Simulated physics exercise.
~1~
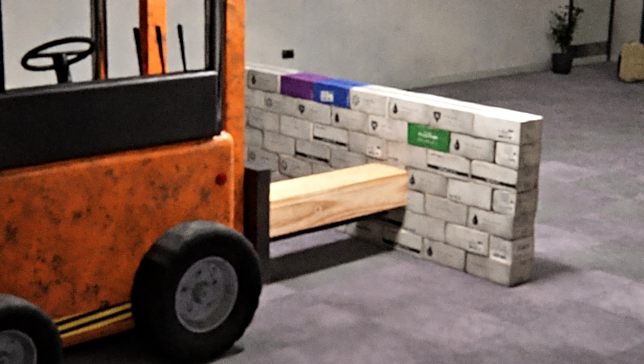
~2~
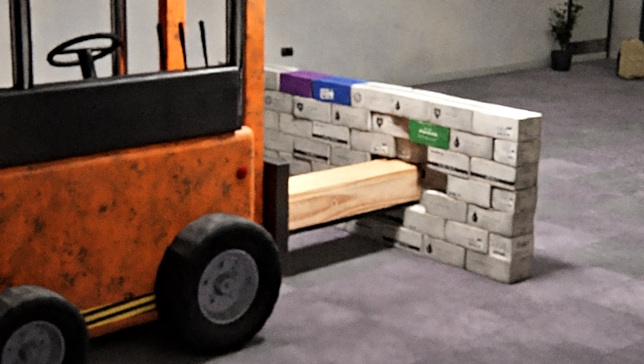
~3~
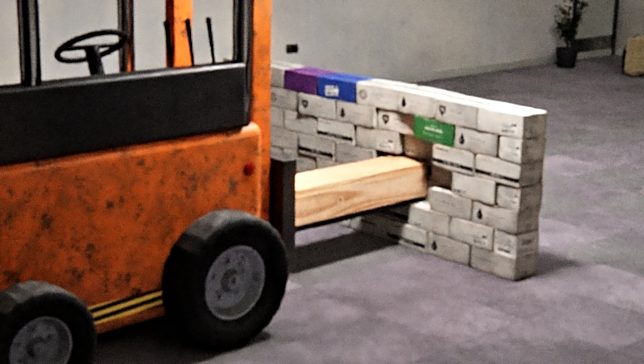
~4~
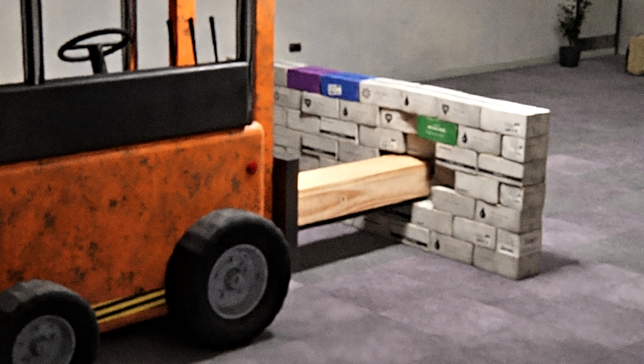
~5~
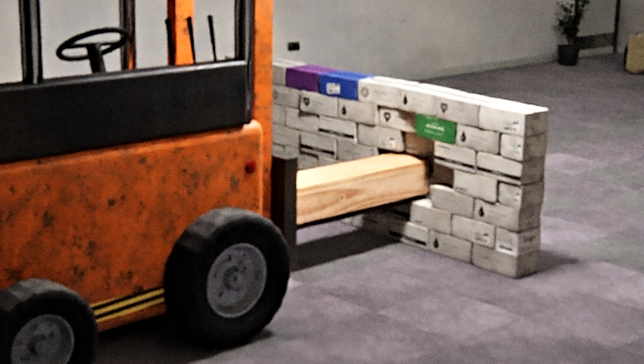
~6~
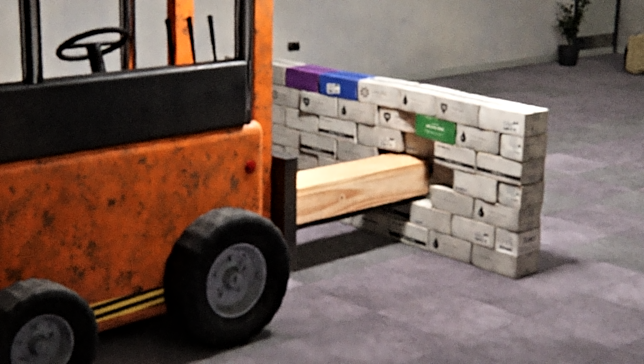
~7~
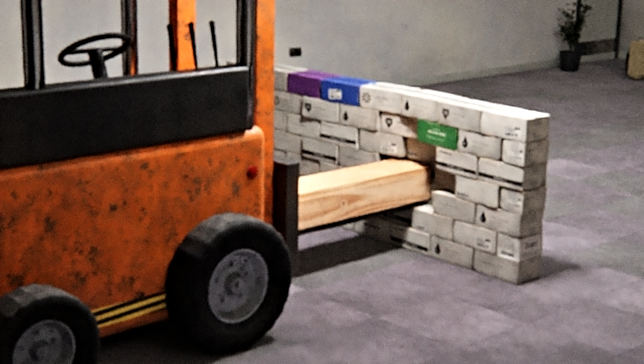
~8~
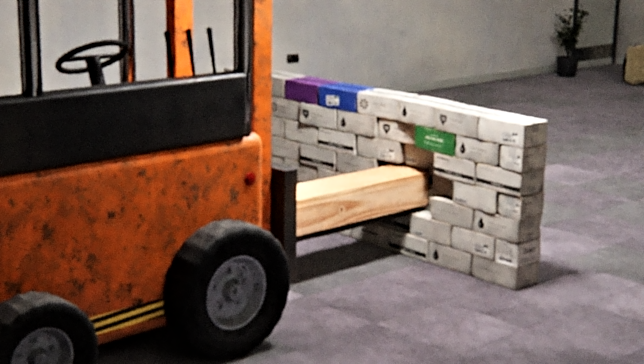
At the start, an orange lift truck on the left holds a pale wooden beam against a wall of white boxes stacked like brickwork, with purple and blue boxes in the top row and a green one farther right. The truck rolls right and pushes the beam into the wall, shoving several boxes out of line and opening gaps beneath the green box. It edges slightly farther, then stops. The view sways a little while the beam stays lodged there. At the end, the wall still stands, disturbed around the beam, with no boxes fallen and the blue box still on top.
